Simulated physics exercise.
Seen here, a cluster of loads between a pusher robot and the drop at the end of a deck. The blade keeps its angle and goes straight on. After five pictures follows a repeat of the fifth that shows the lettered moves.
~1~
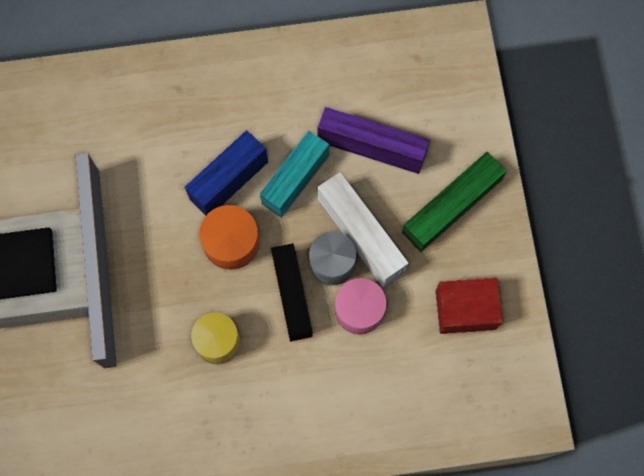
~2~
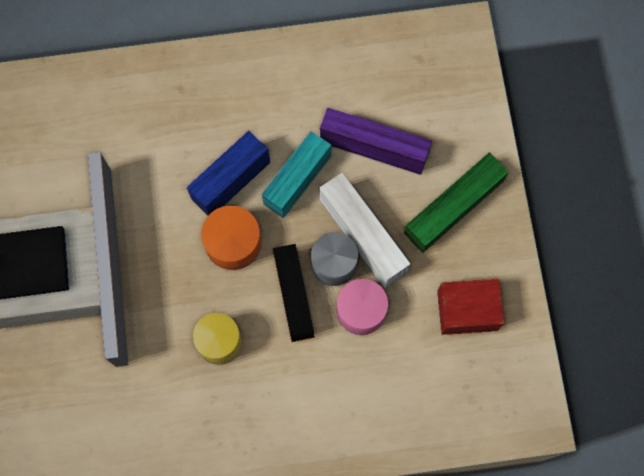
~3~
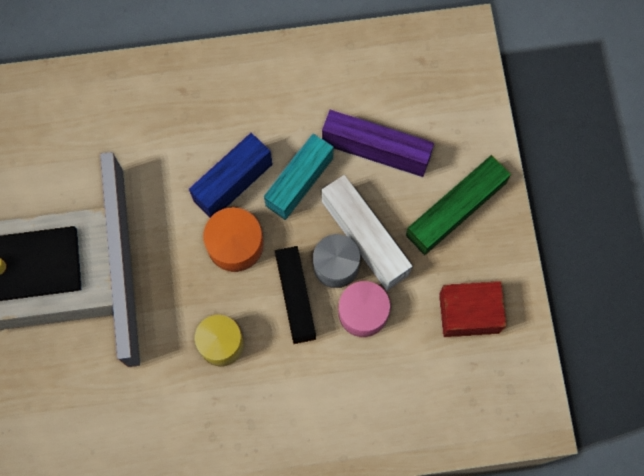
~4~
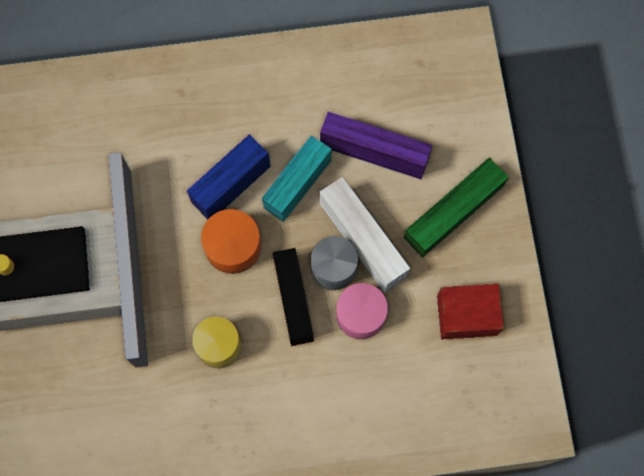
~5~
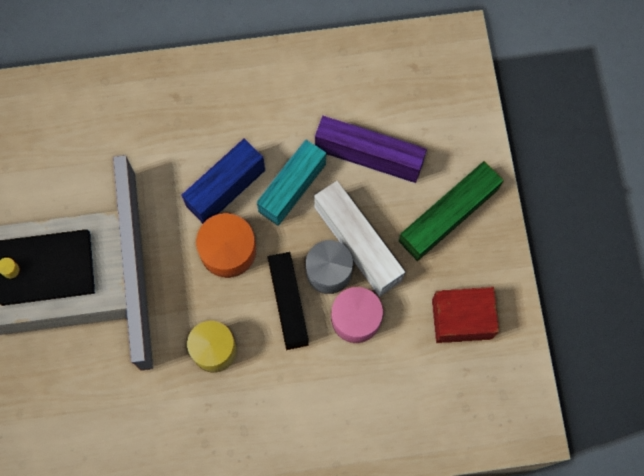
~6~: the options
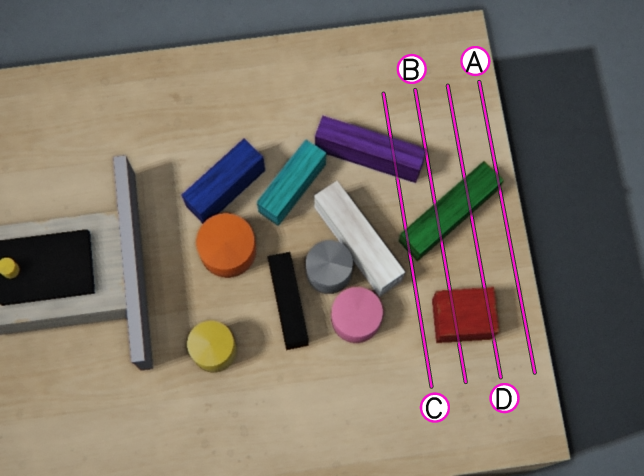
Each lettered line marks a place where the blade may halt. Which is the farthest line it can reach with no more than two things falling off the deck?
Up to line B.
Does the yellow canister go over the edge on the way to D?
By then, no.
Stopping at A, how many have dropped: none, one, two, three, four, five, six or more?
By then, six or more.
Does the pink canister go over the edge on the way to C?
No.
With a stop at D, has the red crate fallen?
Yes.
On the copy, A at (506, 222); B at (440, 230); C at (407, 235); D at (473, 226).
On B. First, robot (167, 251); yellow canister (284, 339); blue stick (264, 172).
Then, robot (280, 236); green stick (486, 197); red crate (493, 316).
Finally, robot (365, 225); green stick over the edge; red crate over the edge; two fallen.
By contrast, A drops nine; C is within the limit but short; D drops four.
